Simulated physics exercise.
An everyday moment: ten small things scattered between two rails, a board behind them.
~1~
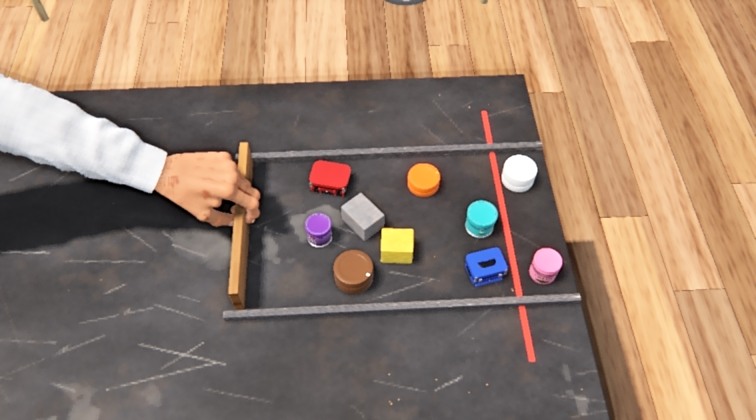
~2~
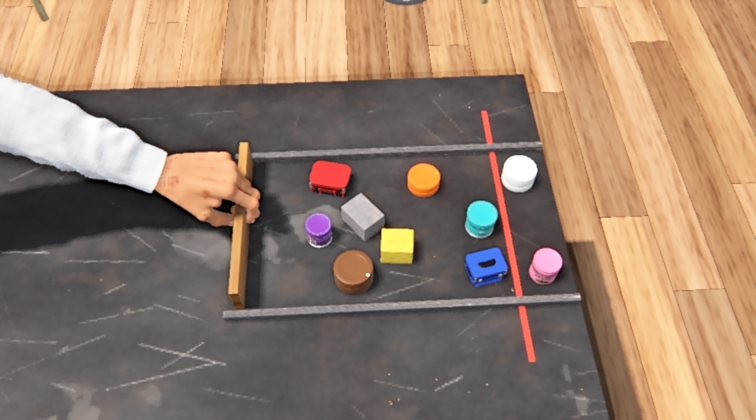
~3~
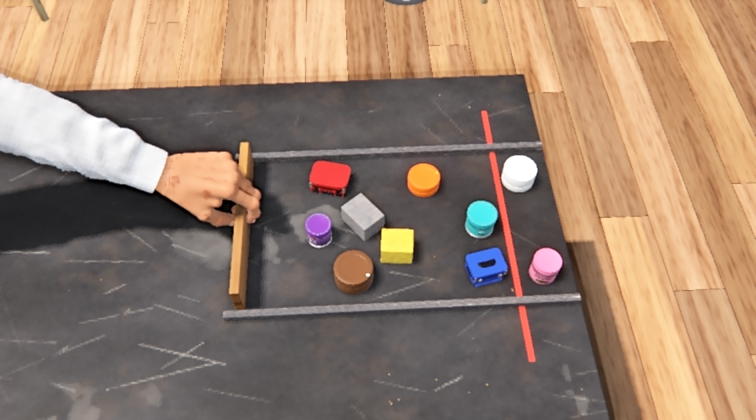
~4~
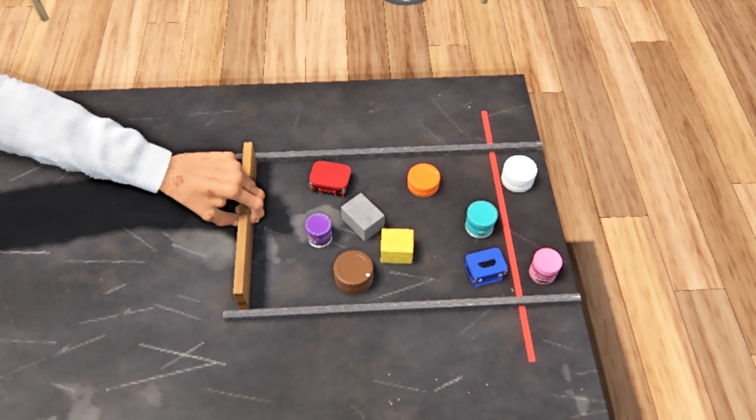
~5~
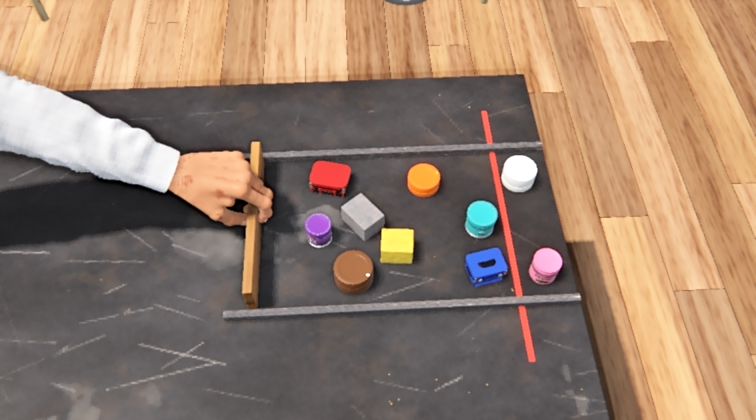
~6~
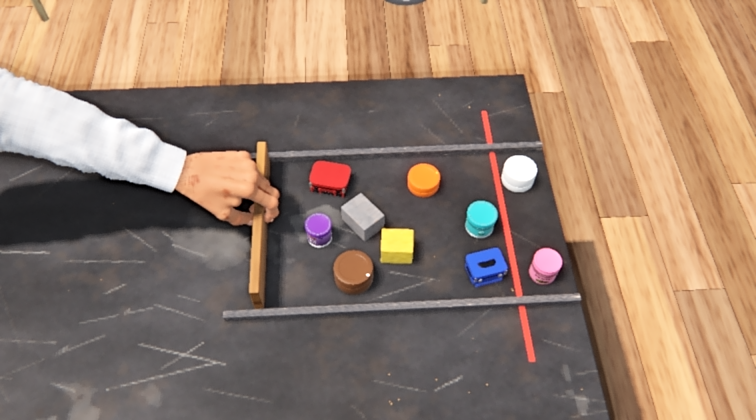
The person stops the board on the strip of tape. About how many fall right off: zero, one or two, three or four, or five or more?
In the end the number that fall off is one or two.
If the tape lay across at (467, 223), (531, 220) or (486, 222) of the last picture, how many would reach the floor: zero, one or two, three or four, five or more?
Taking them in turn, zero; at least five; just one or two.
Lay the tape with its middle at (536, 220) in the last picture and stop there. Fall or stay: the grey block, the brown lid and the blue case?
The grey block holds on; the brown lid is kept; the blue case is lost.
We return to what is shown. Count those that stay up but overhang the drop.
Overhanging: 2.
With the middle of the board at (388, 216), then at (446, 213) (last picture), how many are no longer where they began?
6 and 9.
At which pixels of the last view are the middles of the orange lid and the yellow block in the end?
The orange lid stops around (550, 176); the yellow block around (539, 238).
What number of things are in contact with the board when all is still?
In contact: 4.
Soon after, none off yet; pink tub at rest near (545, 267); white lid at rest near (519, 174); turquoise tin at rest near (481, 220).
In the end, the number that fall off is one or two; gone, white lid and pink tub.
